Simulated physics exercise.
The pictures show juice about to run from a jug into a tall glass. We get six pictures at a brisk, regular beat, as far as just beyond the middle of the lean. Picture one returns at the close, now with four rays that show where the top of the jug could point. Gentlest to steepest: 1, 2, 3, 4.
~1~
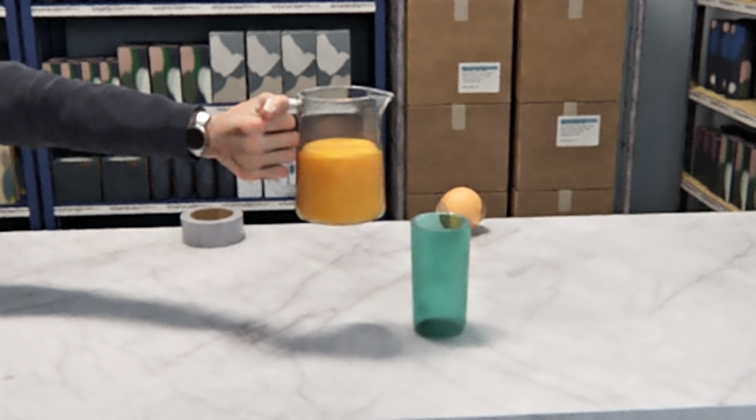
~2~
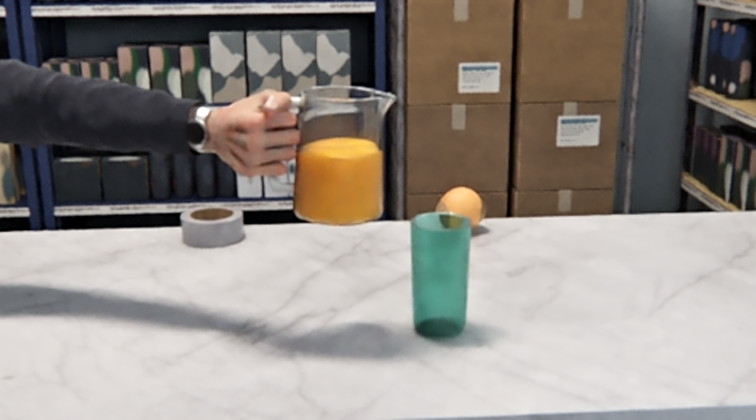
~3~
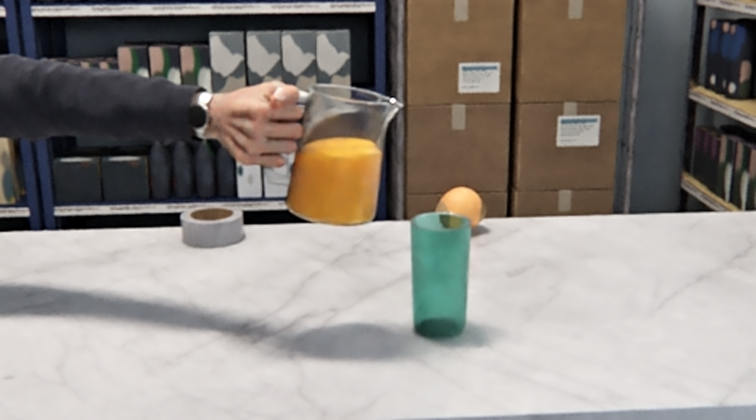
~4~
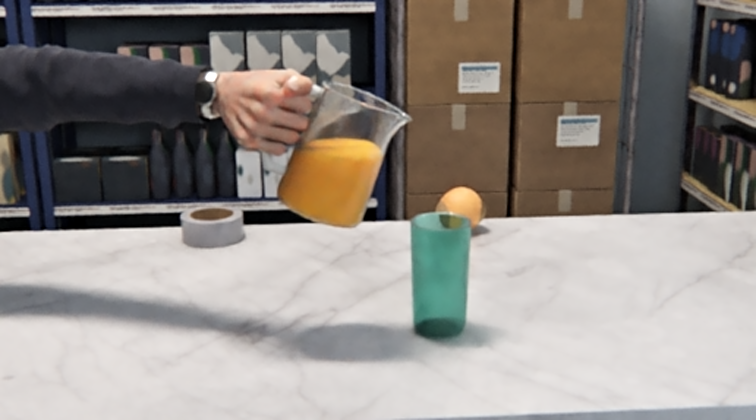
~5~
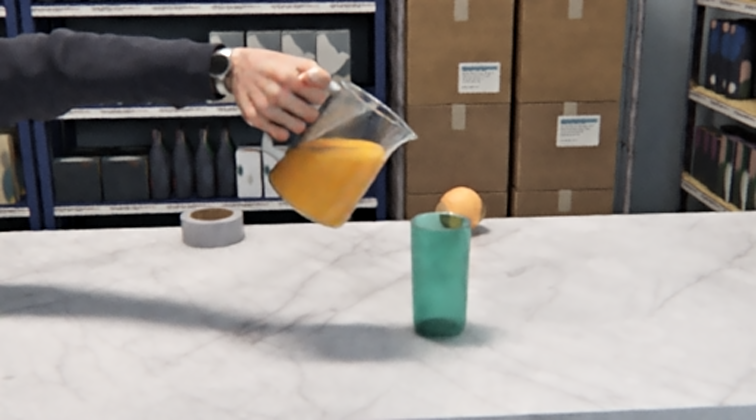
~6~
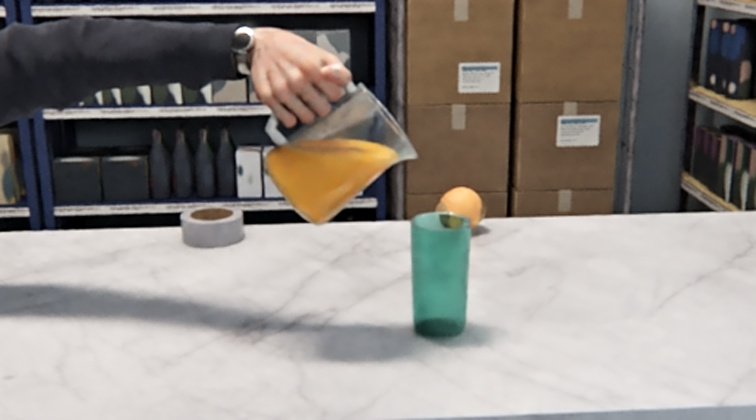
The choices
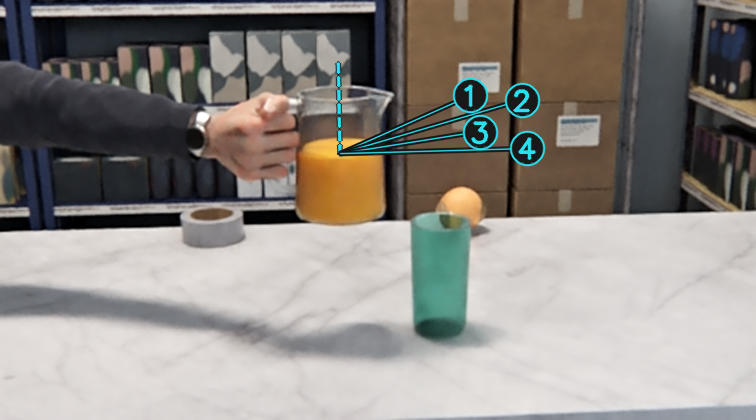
A hand holds up a jug of orange juice and tilts it steeply to the right.
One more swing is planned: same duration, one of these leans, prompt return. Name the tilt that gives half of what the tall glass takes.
I would pick mark 2.
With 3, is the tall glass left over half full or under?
Over.
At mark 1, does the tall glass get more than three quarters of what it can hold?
No.
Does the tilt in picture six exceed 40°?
Yes.
On the marked copy, 1 at (454, 102); 2 at (505, 104); 3 at (463, 134); 4 at (510, 148).
With 1, the tall glass ends with about 30 % of what it can hold.
With 2, the tall glass ends with about 52 % of what it can hold.
With 3, the tall glass ends with about 75 % of what it can hold.
With 4, the tall glass ends with about 94 % of what it can hold; 3 % of the juice is spilt.
